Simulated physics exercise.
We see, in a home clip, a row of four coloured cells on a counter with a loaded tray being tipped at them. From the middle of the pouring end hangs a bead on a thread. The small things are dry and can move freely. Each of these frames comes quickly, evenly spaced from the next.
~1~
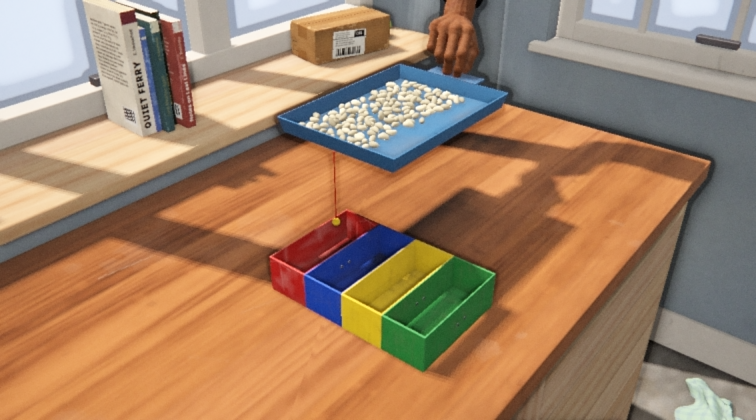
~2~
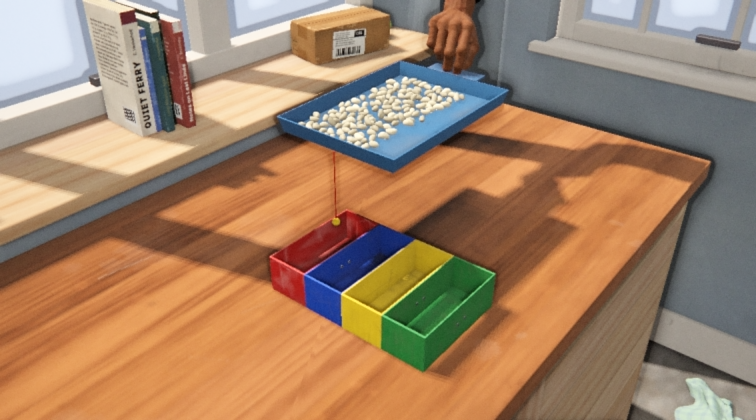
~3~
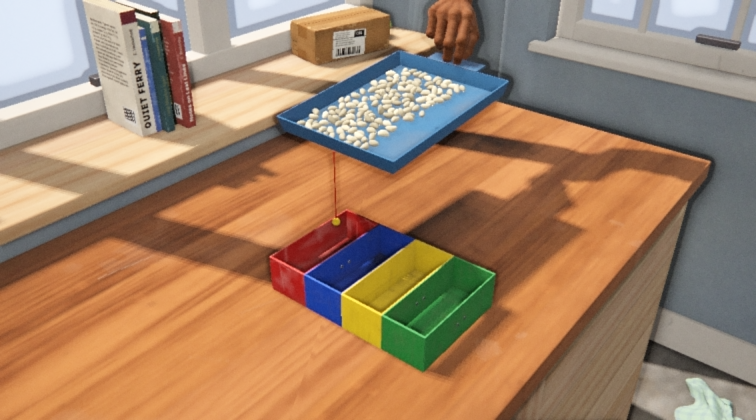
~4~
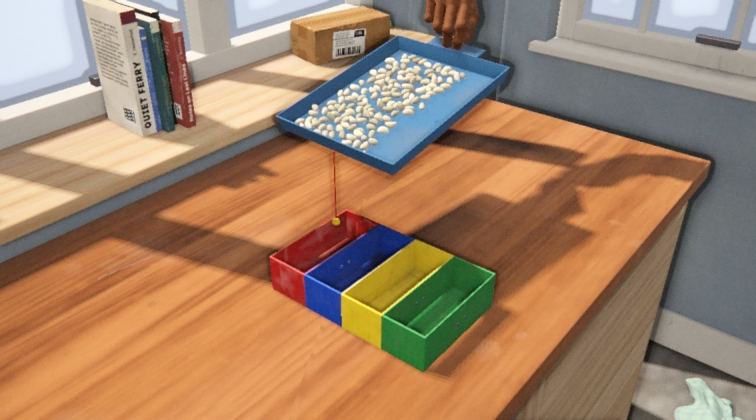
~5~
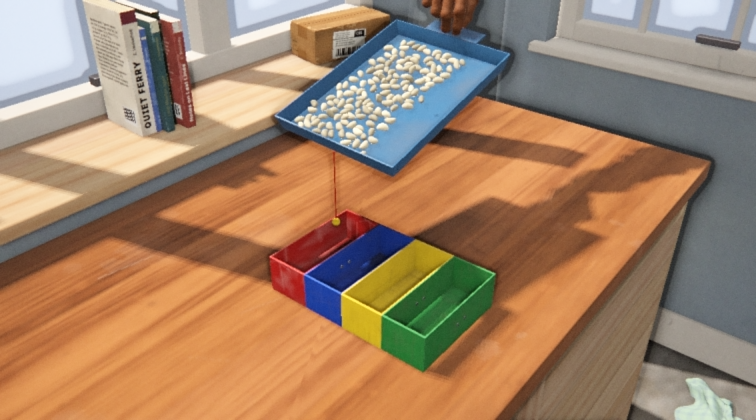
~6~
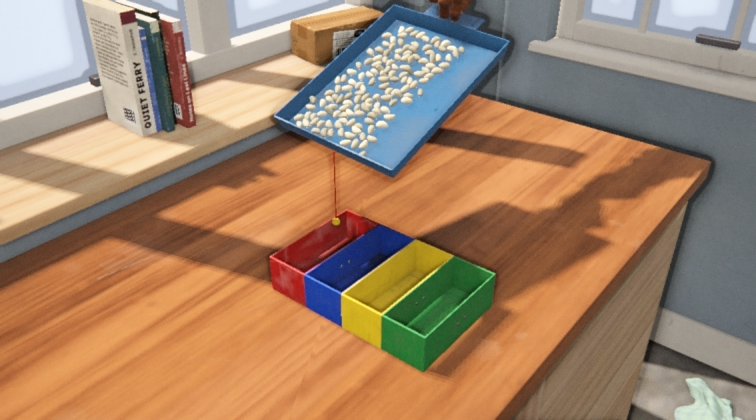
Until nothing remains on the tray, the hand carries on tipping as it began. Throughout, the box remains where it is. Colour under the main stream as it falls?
Blue, I would say.
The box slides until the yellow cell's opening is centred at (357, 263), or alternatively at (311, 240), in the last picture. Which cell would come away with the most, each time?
One: The cell in yellow. Two: The cell in green.
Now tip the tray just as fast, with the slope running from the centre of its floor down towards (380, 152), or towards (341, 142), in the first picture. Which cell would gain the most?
The first time it is the blue cell, and the second time it is the red cell.
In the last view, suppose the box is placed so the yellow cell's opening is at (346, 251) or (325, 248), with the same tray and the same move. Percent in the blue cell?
Roughly 20% the first time and 10% the second time.
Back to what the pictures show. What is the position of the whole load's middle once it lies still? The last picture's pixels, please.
Somewhere close to (347, 297) in the last picture.
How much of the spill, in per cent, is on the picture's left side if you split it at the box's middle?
About 90 per cent.
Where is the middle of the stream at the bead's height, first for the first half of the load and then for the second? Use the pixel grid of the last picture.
First near (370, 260), later near (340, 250).
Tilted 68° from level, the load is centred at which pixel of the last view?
Look close to (356, 134) in the last picture.
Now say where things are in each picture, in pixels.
The first picture shows corners of the pouring end at (284, 116) and (393, 156), level; middle of the load at (388, 114), white beans; bead on its thread at (336, 222); red cell at (288, 278); blue cell at (323, 297); yellow cell at (362, 318); green cell at (403, 340).
The second picture shows corners of the pouring end at (283, 116) and (393, 157), level; middle of the load at (388, 113).
The third picture shows corners of the pouring end at (283, 116) and (393, 158), tipped barely, lowest at the right corner; middle of the load at (387, 108).
The fourth picture shows corners of the pouring end at (282, 115) and (392, 160), tipped a little, lowest at the right corner; middle of the load at (387, 101).
The fifth picture shows corners of the pouring end at (281, 115) and (391, 163), tipped clearly, lowest at the right corner; middle of the load at (386, 94).
The sixth picture shows corners of the pouring end at (279, 114) and (391, 165), tipped clearly, lowest at the right corner; middle of the load at (372, 83); red cell at (288, 278); blue cell at (323, 297); yellow cell at (362, 318); green cell at (403, 340).
Soon, tray tipped steeply; nearly all on the tray; a stray few falling or outside the box.
A while on, tray tipped past a quarter turn; about a quarter on the tray; about a quarter in the blue cell; about a quarter in the yellow cell; a stray few in the red cell; about a third falling or outside the box.
Towards the end, tray tipped past a quarter turn; about half in the blue cell; about a quarter in the yellow cell; about a quarter in the red cell; a small part falling or outside the box.
Finally, tray tipped past a quarter turn; about half in the blue cell; about a quarter in the yellow cell; about a quarter in the red cell; none in the green cell; a small part outside the box.
